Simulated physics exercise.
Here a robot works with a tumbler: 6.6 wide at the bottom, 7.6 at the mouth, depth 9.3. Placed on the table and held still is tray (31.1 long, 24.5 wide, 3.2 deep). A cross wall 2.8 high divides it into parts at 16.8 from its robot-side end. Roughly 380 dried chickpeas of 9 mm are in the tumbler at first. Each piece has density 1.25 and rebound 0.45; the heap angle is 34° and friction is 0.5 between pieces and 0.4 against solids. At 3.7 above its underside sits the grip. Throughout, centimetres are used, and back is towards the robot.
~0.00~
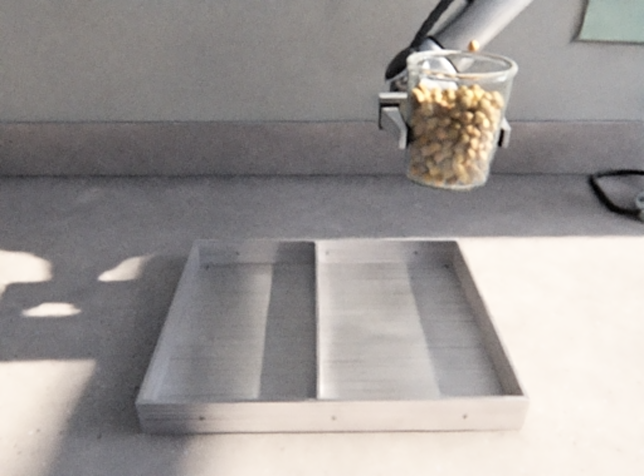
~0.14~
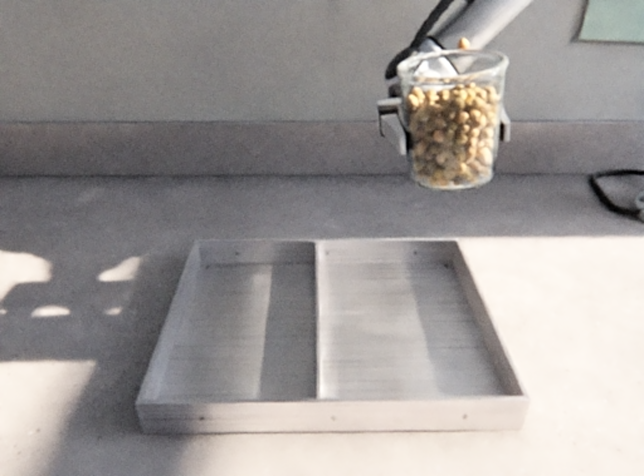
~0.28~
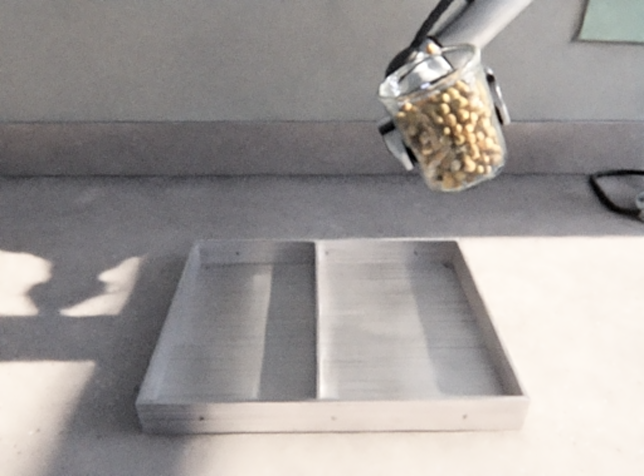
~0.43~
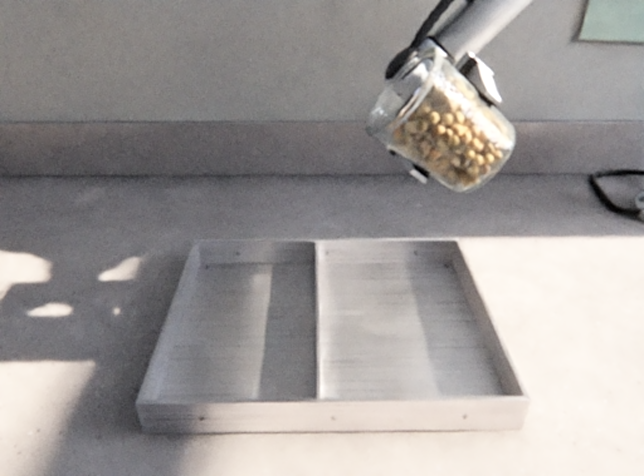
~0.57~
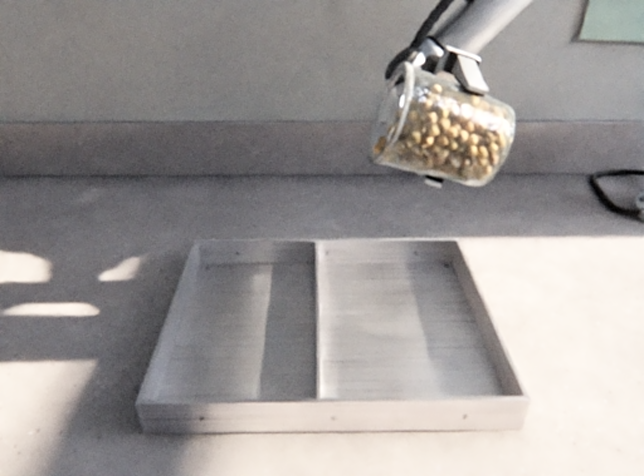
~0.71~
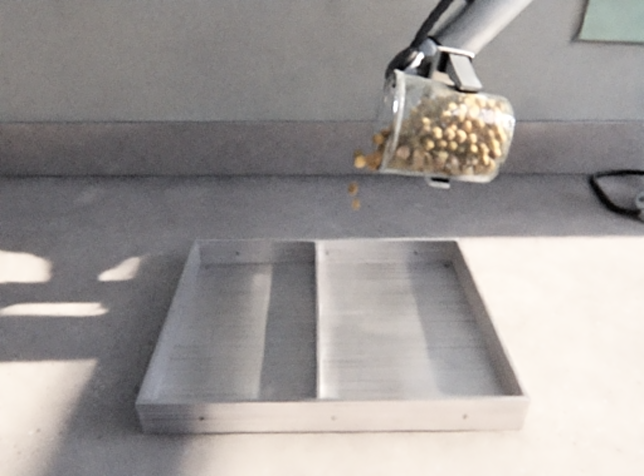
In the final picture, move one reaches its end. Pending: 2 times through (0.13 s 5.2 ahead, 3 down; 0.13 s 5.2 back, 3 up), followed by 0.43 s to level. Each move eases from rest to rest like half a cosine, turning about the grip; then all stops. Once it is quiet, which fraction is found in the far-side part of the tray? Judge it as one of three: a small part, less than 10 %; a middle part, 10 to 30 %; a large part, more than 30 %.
A large part, more than 30 %.
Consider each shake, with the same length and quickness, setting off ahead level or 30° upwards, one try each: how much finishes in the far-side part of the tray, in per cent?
Near 65 and 85 percent respectively.
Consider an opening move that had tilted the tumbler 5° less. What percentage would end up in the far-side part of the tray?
Estimate: Close to 30 per cent.
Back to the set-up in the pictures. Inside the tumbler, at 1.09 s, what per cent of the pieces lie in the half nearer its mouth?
My estimate is near 30 per cent.
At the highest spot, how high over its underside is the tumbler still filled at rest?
Around 5.5 cm up.
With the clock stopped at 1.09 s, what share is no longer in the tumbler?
Roughly 40 per cent by then.
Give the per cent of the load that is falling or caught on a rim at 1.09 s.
Roughly 4 percent.
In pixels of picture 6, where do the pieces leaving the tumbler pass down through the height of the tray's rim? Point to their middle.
I'd say somewhere around (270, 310).
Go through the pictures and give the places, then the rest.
The first frame shows tumbler middle at (453, 123), level; upper third of the load around (458, 104), from x 415 to 495, top at y 45; 384 in the tumbler.
The second frame shows tumbler middle at (451, 123), tilted 8° forward; upper third of the load around (456, 104), from x 410 to 495, top at y 45.
The third frame shows tumbler middle at (447, 124), tilted 28° forward; upper third of the load around (451, 106), from x 400 to 495, top at y 50.
The fourth frame shows tumbler middle at (443, 127), tilted 52° forward; upper third of the load around (448, 109), from x 395 to 500, top at y 80.
The fifth frame shows tumbler middle at (441, 131), tilted 72° forward; upper third of the load around (449, 113), from x 380 to 500, top at y 90.
The sixth frame shows tumbler middle at (441, 132), tilted 80° forward; upper third of the load around (457, 117), from x 355 to 500, top at y 100; 381 in the tumbler, 3 in flight or on a rim.
After 1.09 s, tilted 80° forward, highest piece 21 above the table; 238 in the tumbler, 105 in the far-side part, 24 in the robot-side part, 17 in flight or on a rim.
After 1.47 s, tilted 33° forward, highest piece 25 above the table; 159 in the tumbler, 159 in the far-side part, 64 in the robot-side part, 2 on the table or floor.
After 1.86 s, level, highest piece 23 above the table; 159 in the tumbler, 159 in the far-side part, 64 in the robot-side part, 2 on the table or floor.
After 2.91 s, level, highest piece 23 above the table; 159 in the tumbler, 159 in the far-side part, 64 in the robot-side part, 2 on the table or floor.
At rest, 159 in the tumbler, 159 in the far-side part, 64 in the robot-side part, 2 on the table or floor. That is 41 % in the far-side part of the tray.
